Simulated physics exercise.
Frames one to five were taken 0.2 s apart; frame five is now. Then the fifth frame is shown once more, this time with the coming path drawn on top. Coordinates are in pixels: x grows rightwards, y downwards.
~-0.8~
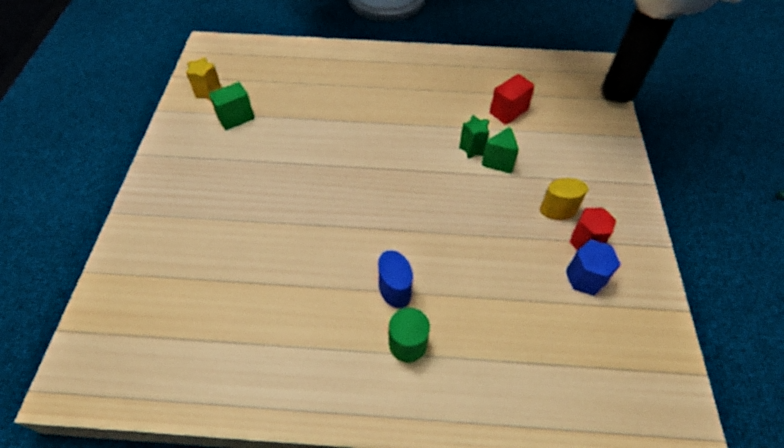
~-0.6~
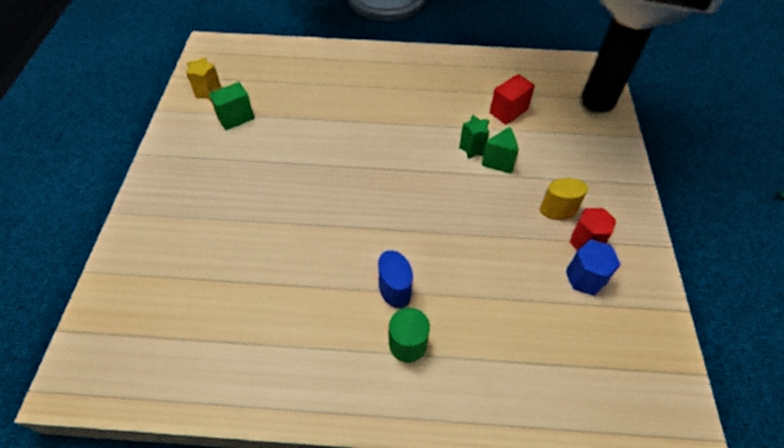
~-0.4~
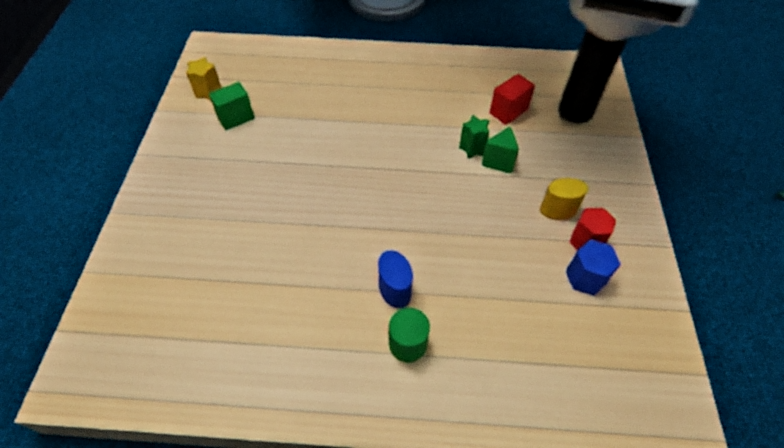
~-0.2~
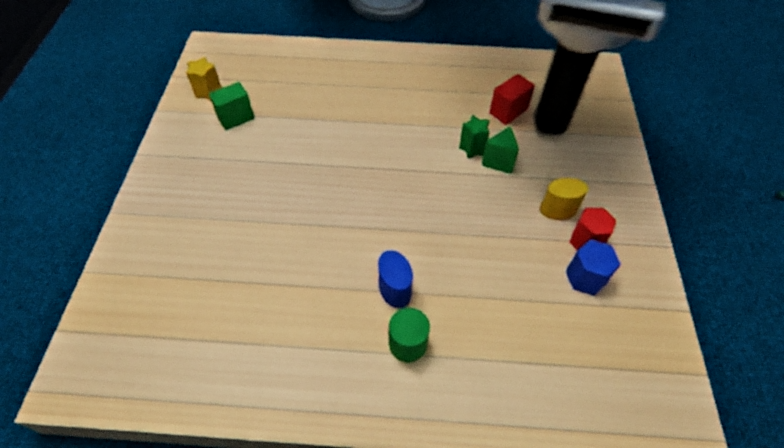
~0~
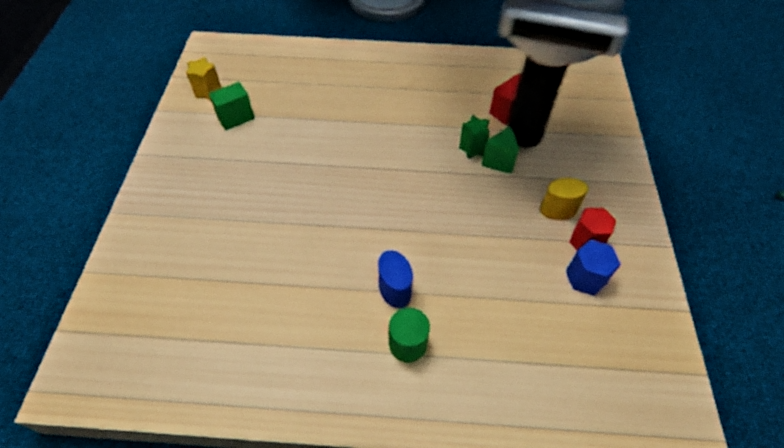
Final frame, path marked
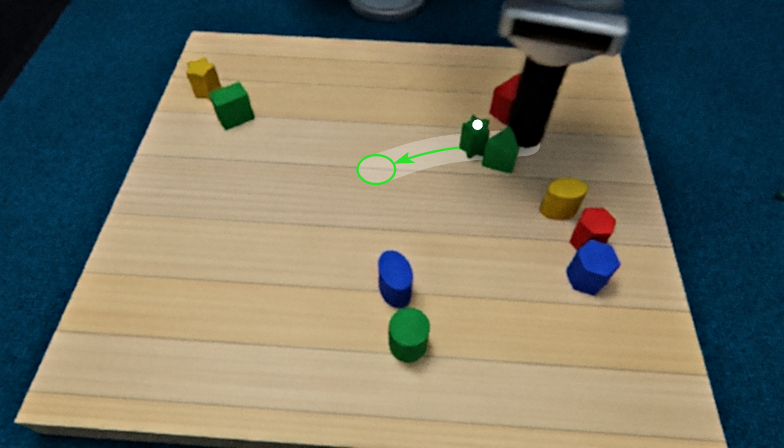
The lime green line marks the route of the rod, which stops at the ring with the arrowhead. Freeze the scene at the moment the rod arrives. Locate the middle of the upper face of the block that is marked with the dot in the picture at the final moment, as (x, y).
Around (345, 151).
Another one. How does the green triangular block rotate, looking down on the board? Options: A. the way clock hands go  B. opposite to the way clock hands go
Answer: B.
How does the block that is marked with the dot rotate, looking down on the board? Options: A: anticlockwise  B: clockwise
Option A.
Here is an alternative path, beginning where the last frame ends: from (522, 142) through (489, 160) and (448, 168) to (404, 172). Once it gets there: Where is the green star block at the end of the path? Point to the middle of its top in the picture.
Roughly at (447, 122).
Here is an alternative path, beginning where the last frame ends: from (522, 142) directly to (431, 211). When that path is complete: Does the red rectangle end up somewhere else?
No - that is not the case.
Path on the board, from (522, 142) over (473, 146) and (424, 154) to (376, 169); the dot is on the green star block.
On the path given first. One third of the way, rod at (473, 139); green star block at (448, 128), turned 20° anticlockwise; green triangular block at (490, 144), turned 85° anticlockwise.
Two thirds of the way, rod at (424, 147); green star block at (396, 136), turned 20° anticlockwise; green triangular block at (490, 144), turned 85° anticlockwise.
At the end, rod at (376, 162); green star block at (345, 151), turned 20° anticlockwise; green triangular block at (490, 144), turned 85° anticlockwise; red rectangle in place.
